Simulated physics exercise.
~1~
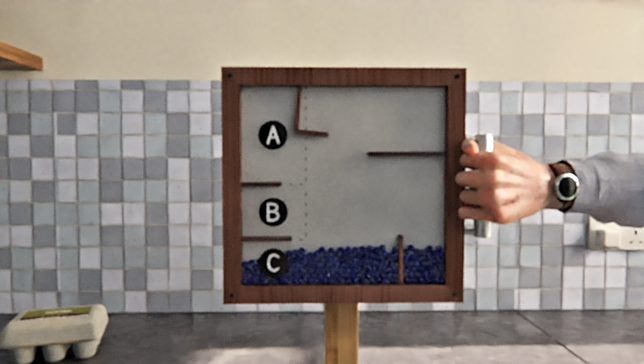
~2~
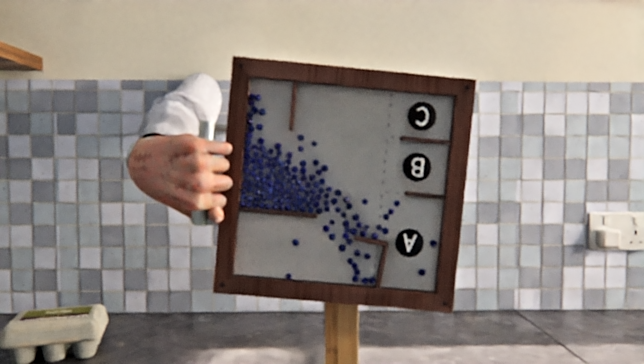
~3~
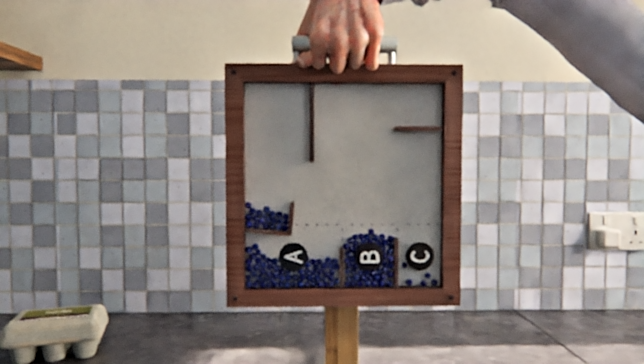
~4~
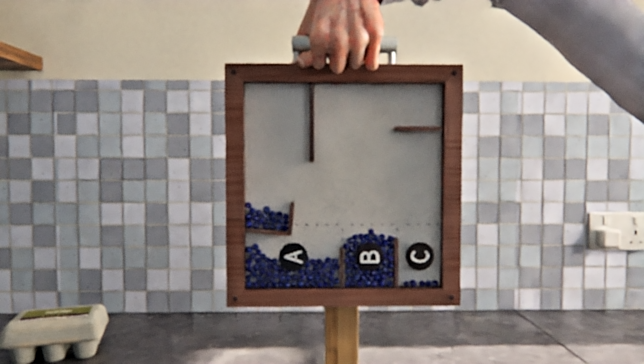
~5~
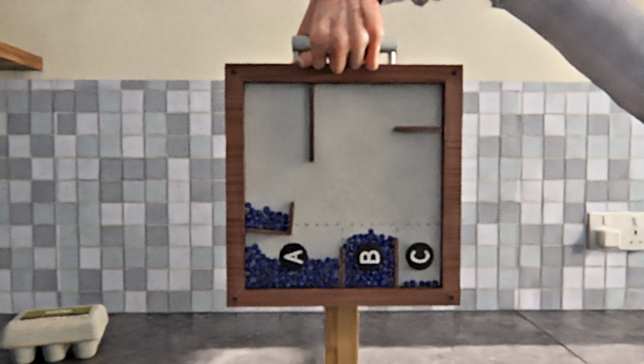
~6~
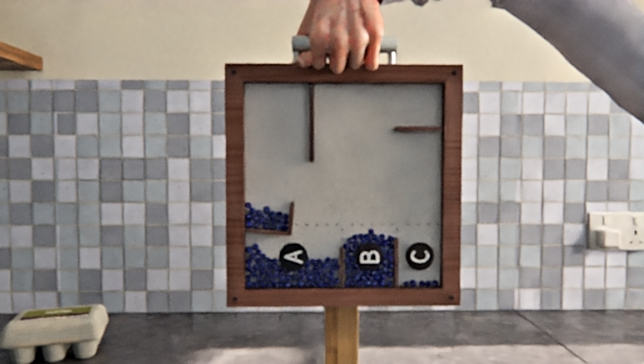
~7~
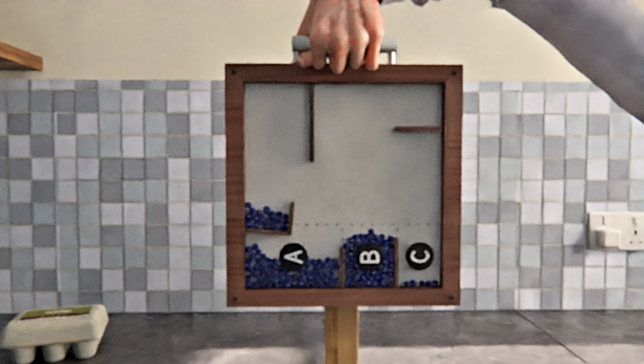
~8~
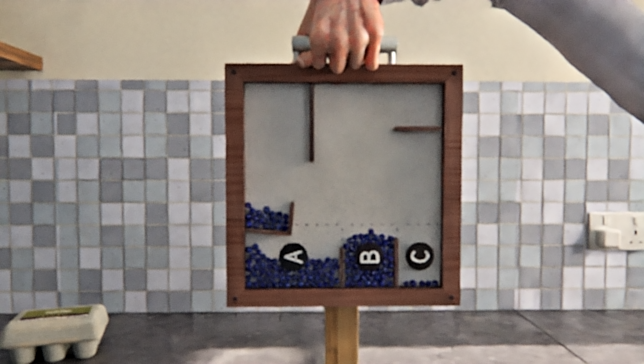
A hand turns a framed case of blue beads, which settle mostly in A and B.
